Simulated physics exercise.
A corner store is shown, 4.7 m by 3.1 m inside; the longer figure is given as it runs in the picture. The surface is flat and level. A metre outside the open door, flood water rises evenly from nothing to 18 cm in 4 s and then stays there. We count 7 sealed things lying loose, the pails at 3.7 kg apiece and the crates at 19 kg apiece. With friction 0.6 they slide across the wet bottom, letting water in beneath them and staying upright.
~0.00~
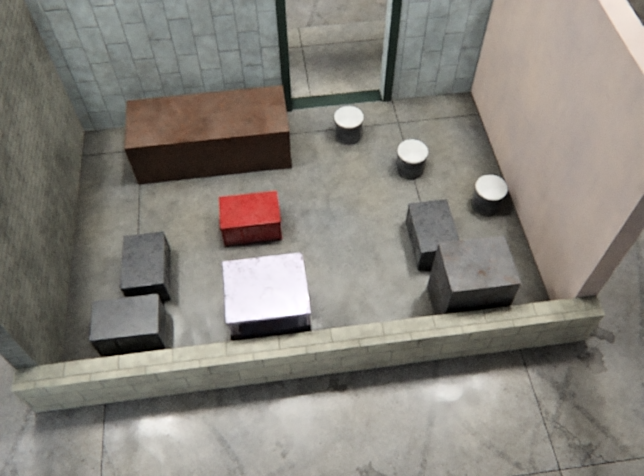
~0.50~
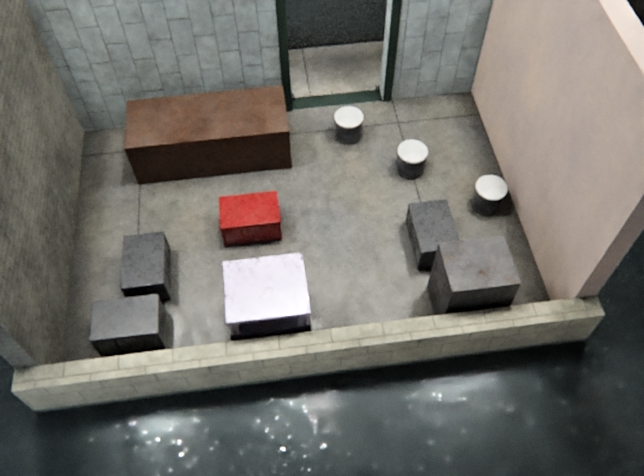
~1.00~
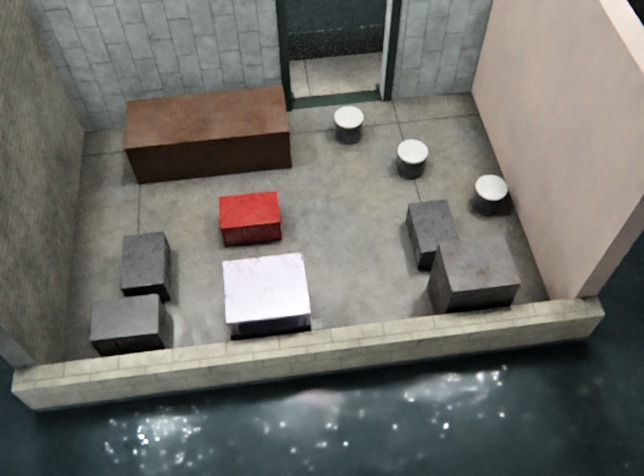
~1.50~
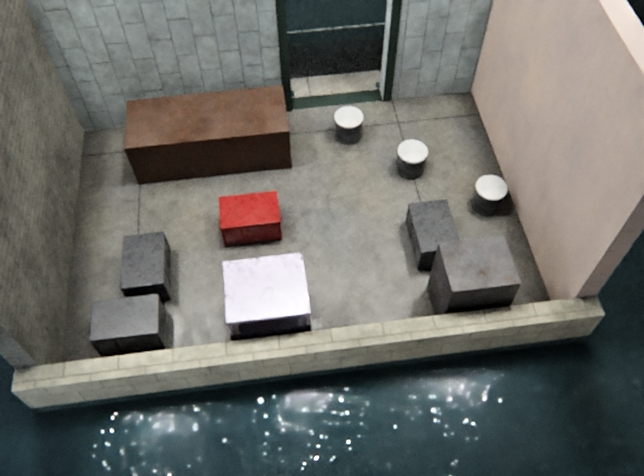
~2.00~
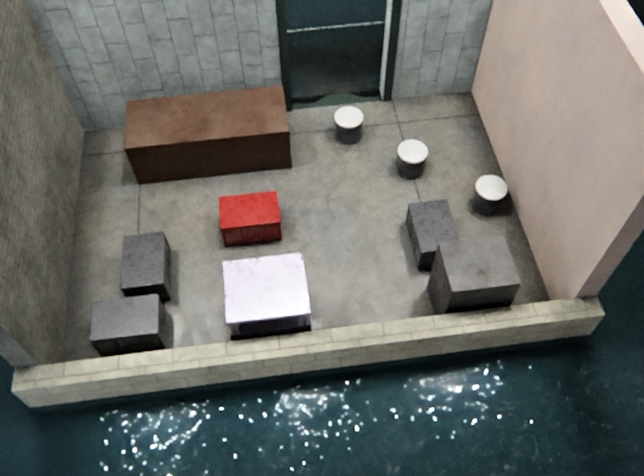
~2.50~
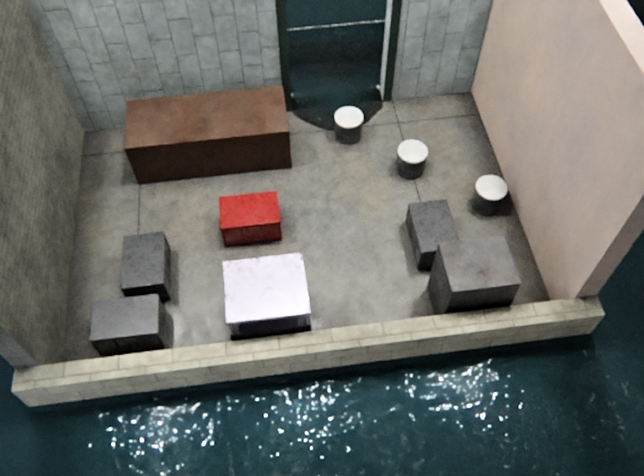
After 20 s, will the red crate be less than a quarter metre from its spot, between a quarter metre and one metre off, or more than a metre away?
The red crate will be between a quarter metre and one metre off.
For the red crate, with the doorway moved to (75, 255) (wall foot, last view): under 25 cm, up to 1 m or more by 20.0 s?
As for the red crate, it winds up a long way off.
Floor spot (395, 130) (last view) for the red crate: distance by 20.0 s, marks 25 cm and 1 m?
Here it heads a good way off.
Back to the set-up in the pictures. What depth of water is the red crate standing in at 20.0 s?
Roughly 11 cm deep.
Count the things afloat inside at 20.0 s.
Just then, the number is 7.
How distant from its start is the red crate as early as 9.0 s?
It is about 0 cm out of place by then.
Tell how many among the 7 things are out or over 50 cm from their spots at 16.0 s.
The number I get is 5.
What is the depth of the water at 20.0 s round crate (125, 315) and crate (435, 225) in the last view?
First roughly 15 cm, second roughly 15 cm.
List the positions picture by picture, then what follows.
The red crate at (249, 209) rests on the ground; water covers 0.0 m2; 0 of 7 have shifted, in the first picture.
The red crate at (249, 209), on the bottom; water covers 0.0 m2; 0 of 7 have shifted, in the second picture.
The red crate at (249, 209), on the bottom; 0.0 m2 under water; 0 of 7 have shifted, in the third picture.
The red crate at (249, 209) rests on the ground; water covers 0.0 m2; 0 of 7 have shifted, in the fourth picture.
The red crate at (249, 209), on the bottom; water covers 0.0 m2; 0 of 7 have shifted, in the fifth picture.
The red crate at (249, 209), on the bottom; water covers 0.3 m2; 0 of 7 have shifted, in the sixth picture.
After 4.0 s the red crate is near (249, 209), 0.0 m from its start, aground; 0 afloat.
After 9.0 s the red crate is near (249, 209), 0.0 m from its start, aground; 4 afloat.
After 16.0 s the red crate is near (231, 218), 0.2 m from its start, afloat; 7 afloat.
After 20.0 s the red crate is near (202, 178), 0.6 m from its start, afloat; 7 afloat.
